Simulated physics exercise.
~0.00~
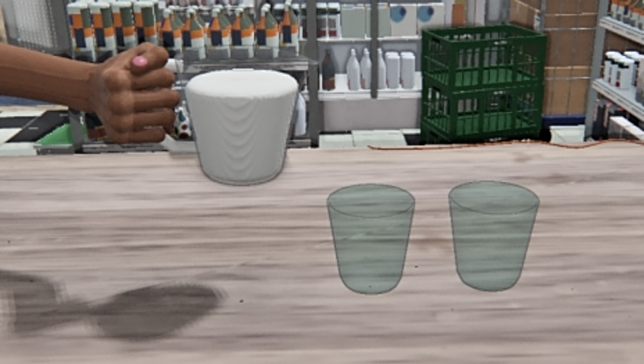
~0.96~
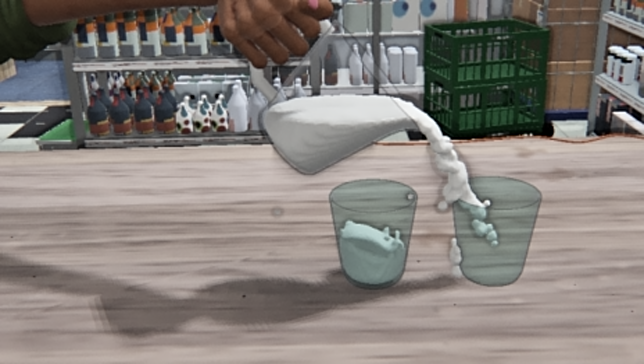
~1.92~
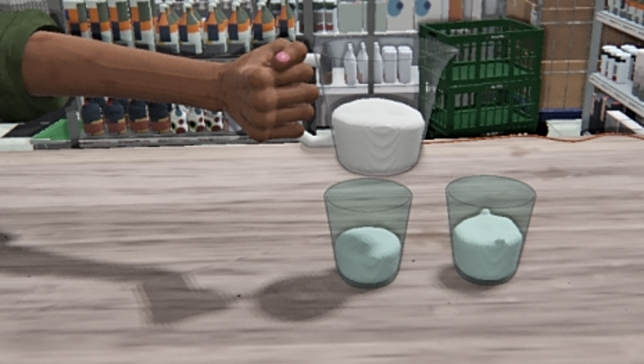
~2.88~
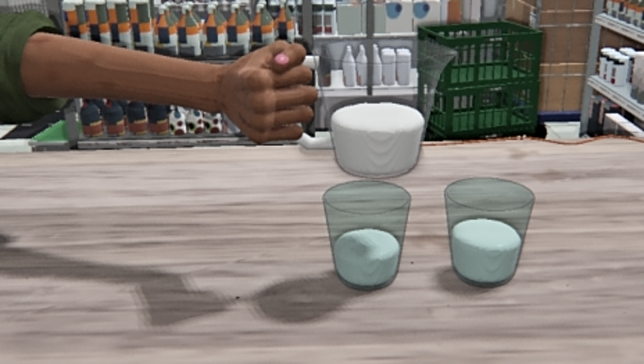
A hand held a flared jug of white milk over a wooden counter, moved right and tipped it, pouring into the left tumbler and then the right, before levelling it, leaving both glasses partly filled and milk still in the jug.
